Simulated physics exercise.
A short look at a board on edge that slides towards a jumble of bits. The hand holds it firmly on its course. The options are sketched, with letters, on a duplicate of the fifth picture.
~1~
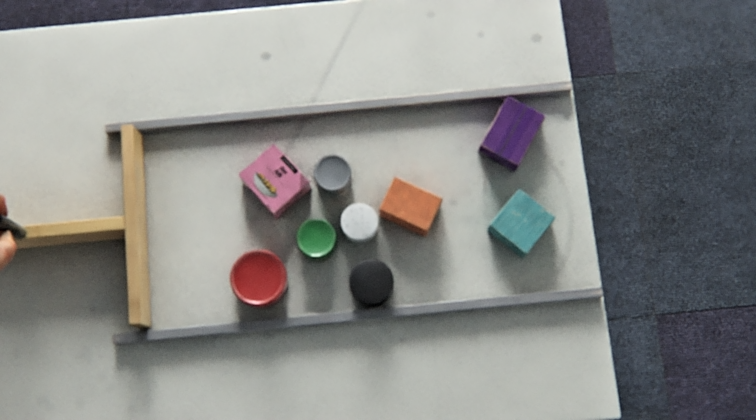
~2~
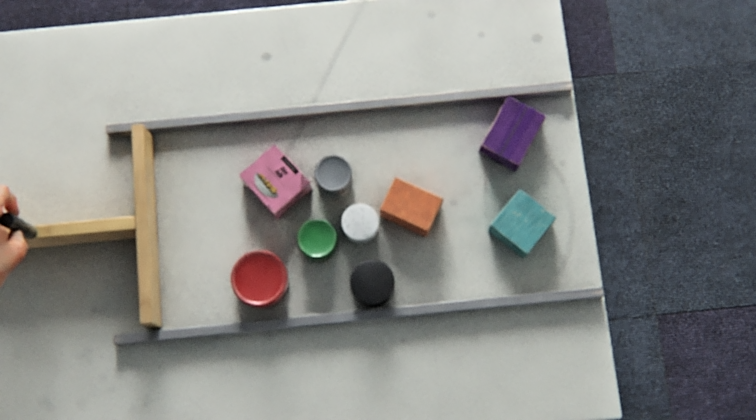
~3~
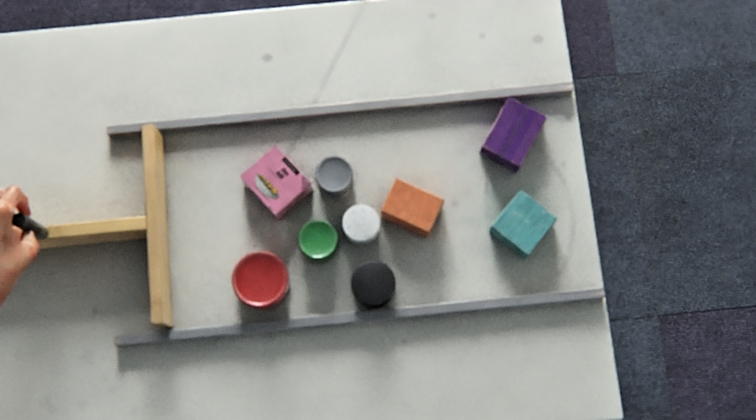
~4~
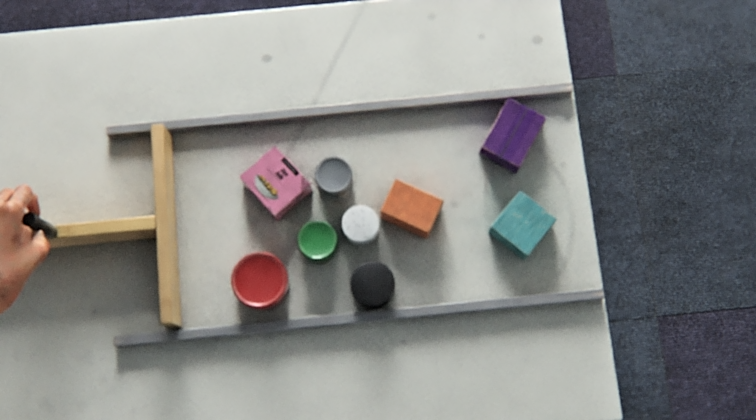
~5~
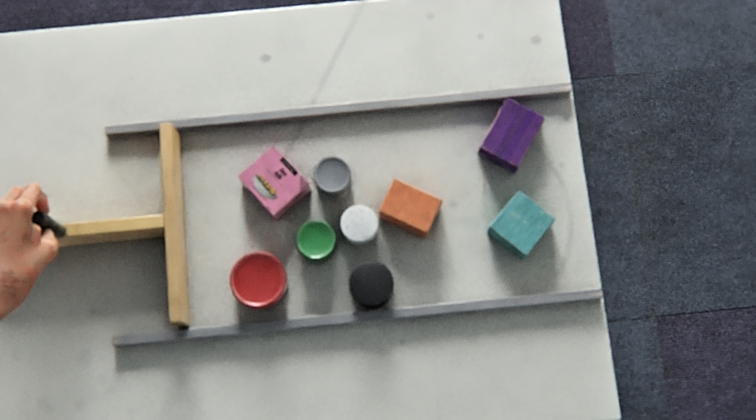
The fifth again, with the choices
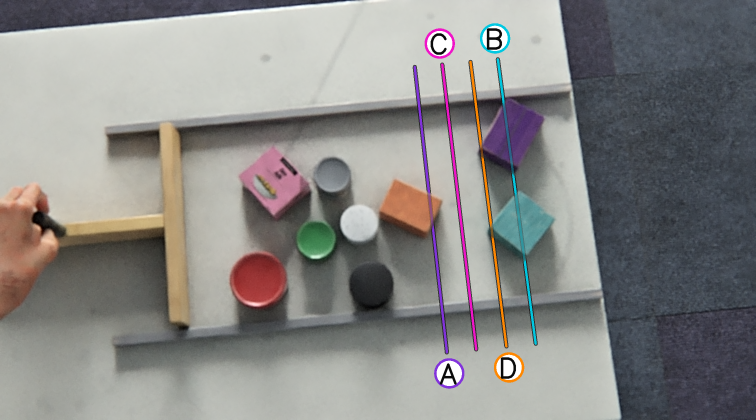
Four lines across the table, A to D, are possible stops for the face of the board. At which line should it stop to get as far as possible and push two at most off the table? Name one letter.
At D, and not beyond.
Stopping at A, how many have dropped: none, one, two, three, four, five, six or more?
By then, none.
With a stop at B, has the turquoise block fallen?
Yes.
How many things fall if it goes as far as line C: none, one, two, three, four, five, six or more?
By then, none.
On the marked copy, A at (430, 205); B at (516, 197); C at (459, 202); D at (488, 199).
Taking D. A third of the way, board (286, 209); black tin (377, 286); red tub (328, 282).
Two thirds of the way, board (400, 198); purple box (517, 134); orange block (484, 195).
When it is over, board (487, 190); purple box over the edge; turquoise block over the edge; two fallen.
As for the rest, A is within the limit but short; B drops four; C is within the limit but short.
